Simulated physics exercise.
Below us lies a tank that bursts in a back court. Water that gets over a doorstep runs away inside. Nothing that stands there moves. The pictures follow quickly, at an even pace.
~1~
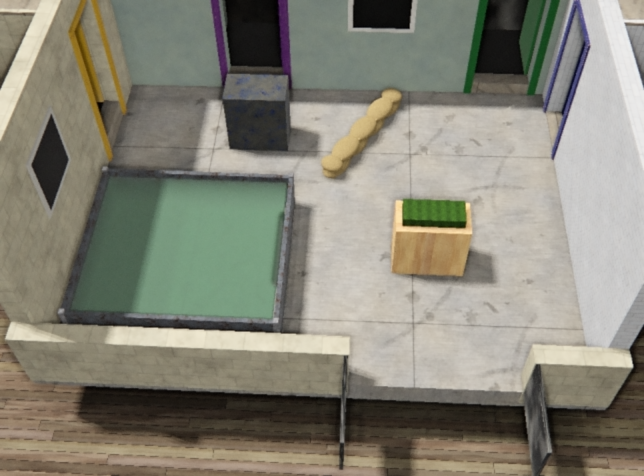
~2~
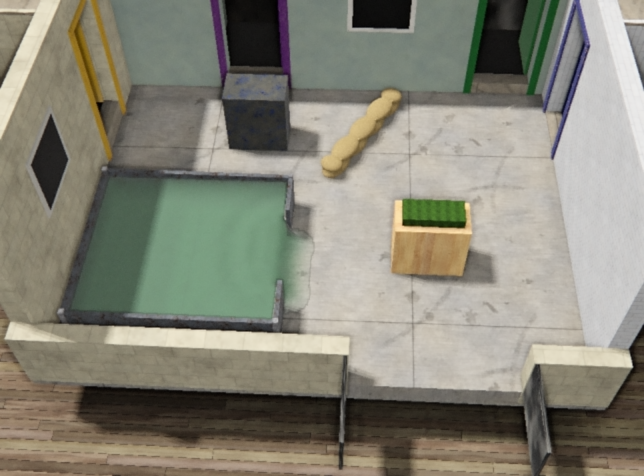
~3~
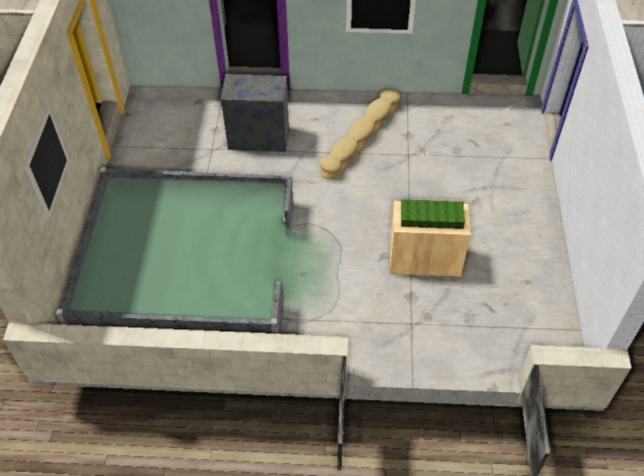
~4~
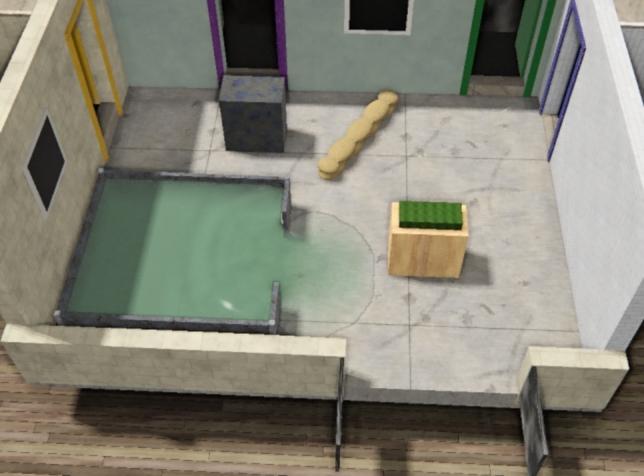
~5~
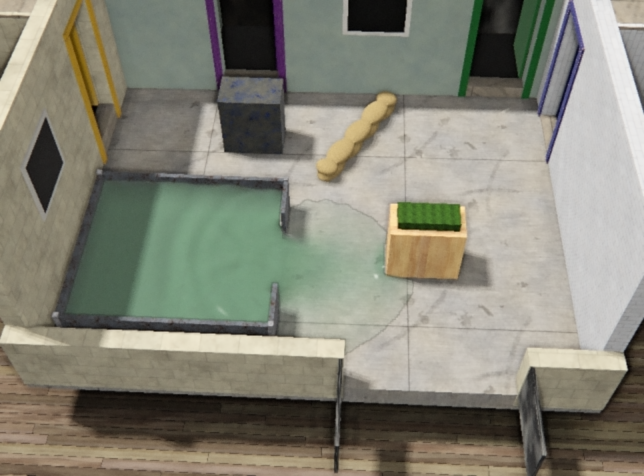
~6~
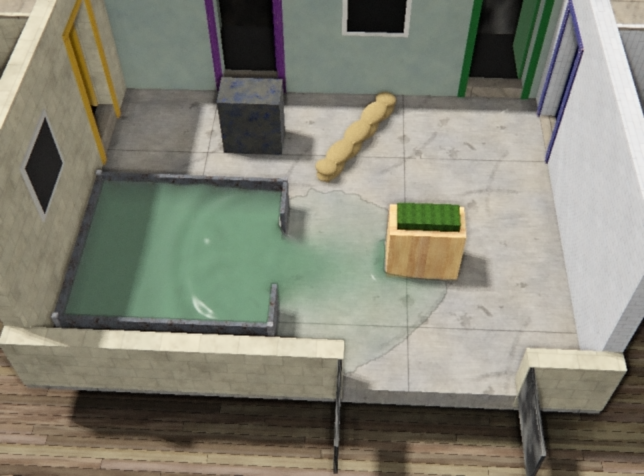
Green water pouring through a gap in a tank's right side, spreading across pale courtyard tiles and around a wooden planter.
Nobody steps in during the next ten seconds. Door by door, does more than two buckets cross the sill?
In the end: The purple door holds within the limit; the blue door floods; the yellow door holds within the limit; the green door holds within the limit.
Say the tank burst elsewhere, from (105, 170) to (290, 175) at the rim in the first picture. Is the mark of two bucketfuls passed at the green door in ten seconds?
Then: Green is under.
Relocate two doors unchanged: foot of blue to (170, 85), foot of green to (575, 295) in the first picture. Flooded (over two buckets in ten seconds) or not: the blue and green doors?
One by one: The blue one is under, the green one holds.
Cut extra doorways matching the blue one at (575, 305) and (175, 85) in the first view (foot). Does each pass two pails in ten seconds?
In turn: Passes that mark, keeps below it.
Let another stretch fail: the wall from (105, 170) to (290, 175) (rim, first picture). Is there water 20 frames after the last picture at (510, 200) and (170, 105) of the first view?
One after the other: No water, under water.
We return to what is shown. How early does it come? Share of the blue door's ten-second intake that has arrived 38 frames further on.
Roughly 60 per cent.
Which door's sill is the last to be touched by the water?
It is the yellow one.
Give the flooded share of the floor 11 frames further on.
Near 50 in a hundred.
A moment on, water covers 25 % of the floor; the purple door not reached, the blue door not reached, the yellow door not reached, the green door not reached.
Next, water covers 50 % of the floor; the purple door not reached, the blue door not reached, the yellow door not reached, the green door not reached.
Then, water covers 55 % of the floor; the purple door not reached, the blue door under two buckets in, the yellow door not reached, the green door wet at the sill, nothing in.
Later, water covers 60 % of the floor; the purple door wet at the sill, nothing in, the blue door over two buckets in, the yellow door not reached, the green door wet at the sill, nothing in.
In the end, water covers 70 % of the floor; the purple door wet at the sill, nothing in, the blue door far over two buckets in, the yellow door wet at the sill, nothing in, the green door wet at the sill, nothing in.
